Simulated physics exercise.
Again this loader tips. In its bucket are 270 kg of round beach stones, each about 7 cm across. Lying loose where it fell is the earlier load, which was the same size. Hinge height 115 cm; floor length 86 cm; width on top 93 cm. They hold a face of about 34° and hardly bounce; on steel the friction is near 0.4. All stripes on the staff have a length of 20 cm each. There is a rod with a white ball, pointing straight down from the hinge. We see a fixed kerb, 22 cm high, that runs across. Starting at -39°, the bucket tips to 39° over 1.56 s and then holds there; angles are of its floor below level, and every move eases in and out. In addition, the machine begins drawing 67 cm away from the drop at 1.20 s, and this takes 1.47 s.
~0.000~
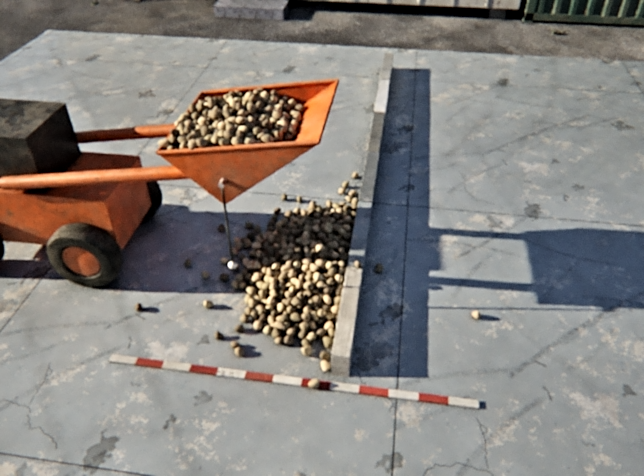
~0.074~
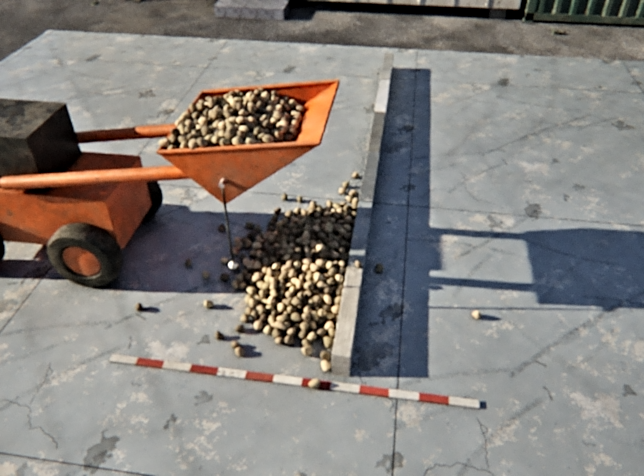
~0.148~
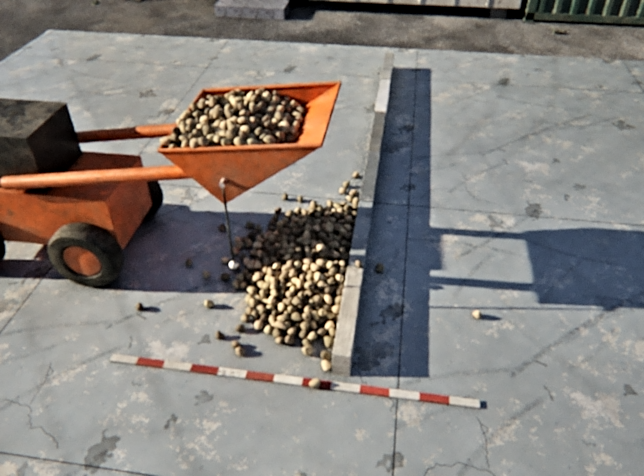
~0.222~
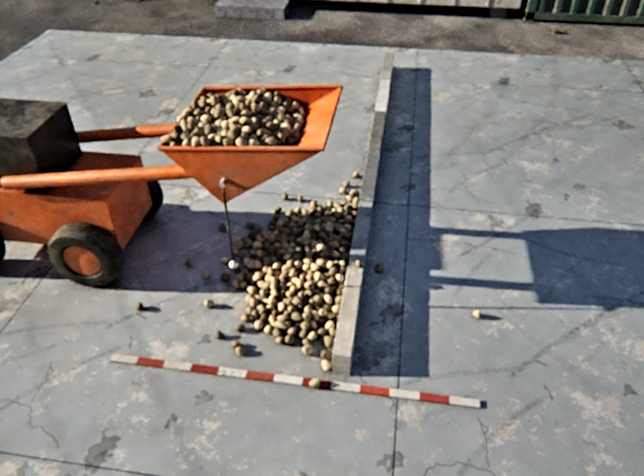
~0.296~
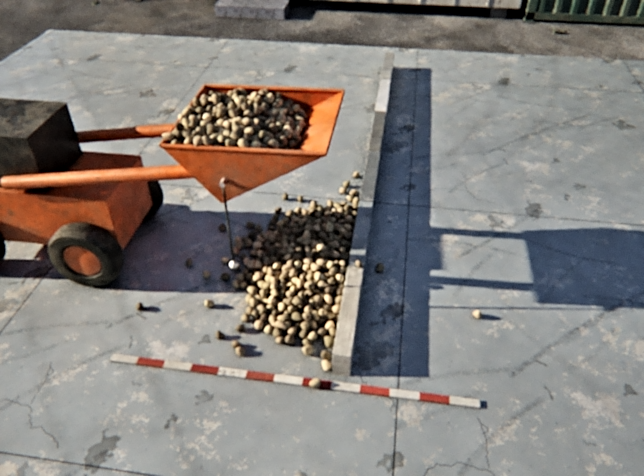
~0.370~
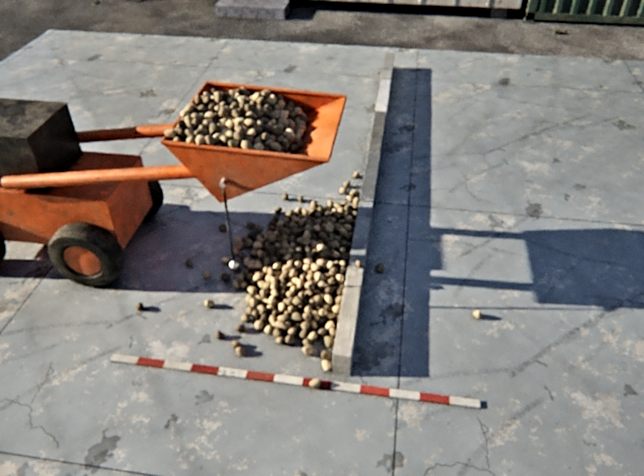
In this clip, an orange loader's raised bucket of round stones slowly rotates forward, its right lip lowering slightly while the stones inside shift a little; the wheels, the loose pile against the kerb and the red-and-white staff stay still.
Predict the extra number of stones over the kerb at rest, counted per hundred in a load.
About 21 more per hundred stones.
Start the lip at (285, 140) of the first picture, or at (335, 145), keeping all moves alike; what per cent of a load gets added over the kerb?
Roughly 5 and 40 per cent, in that order.
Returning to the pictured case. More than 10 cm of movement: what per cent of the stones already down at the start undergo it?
Some 5 percent, give or take.
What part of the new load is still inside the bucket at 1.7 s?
Roughly 20 parts in a hundred of the load.
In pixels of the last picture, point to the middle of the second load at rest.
They end up centred around (332, 255).
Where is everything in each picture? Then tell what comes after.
The first picture shows lip at (319, 142), floor tilted -39°, highest stones at (249, 104). The earlier load is highest near (320, 244), 24 cm above ground level, 100 % on this side of the kerb.
In the second picture, the bucket is at -38°, its lip at (320, 143); the top of the load is at (249, 104); the stones move at 0.1 m/s on average.
The third picture shows lip at (322, 145), floor tilted -37°, highest stones at (245, 103); the stones move at 0.1 m/s on average.
In the fourth picture, the bucket is at -35°, its lip at (324, 149); the top of the load is at (243, 103); the stones move at 0.1 m/s on average.
The fifth picture shows lip at (326, 154), floor tilted -32°, highest stones at (238, 104); the stones move at 0.2 m/s on average.
In the sixth picture, the bucket is at -28°, its lip at (329, 161); the top of the load is at (221, 104); the stones move at 0.2 m/s on average.
After 1.2 s the floor is at 27°; in per cent of one load, 98 in the bucket, 102 on this side of the kerb; the foremost stones are at (368, 267).
After 1.7 s the floor is at 39°; in per cent of one load, 21 in the bucket, 172 on this side of the kerb, 7 over the kerb; the foremost stones are at (411, 277).
After 3.1 s the floor is at 39°; in per cent of one load, 0 in the bucket, 179 on this side of the kerb, 22 over the kerb; the foremost stones are at (490, 280).
After 5.5 s the floor is at 39°; in per cent of one load, 0 in the bucket, 179 on this side of the kerb, 22 over the kerb; the foremost stones are at (490, 280). Net gain over the kerb, 21.
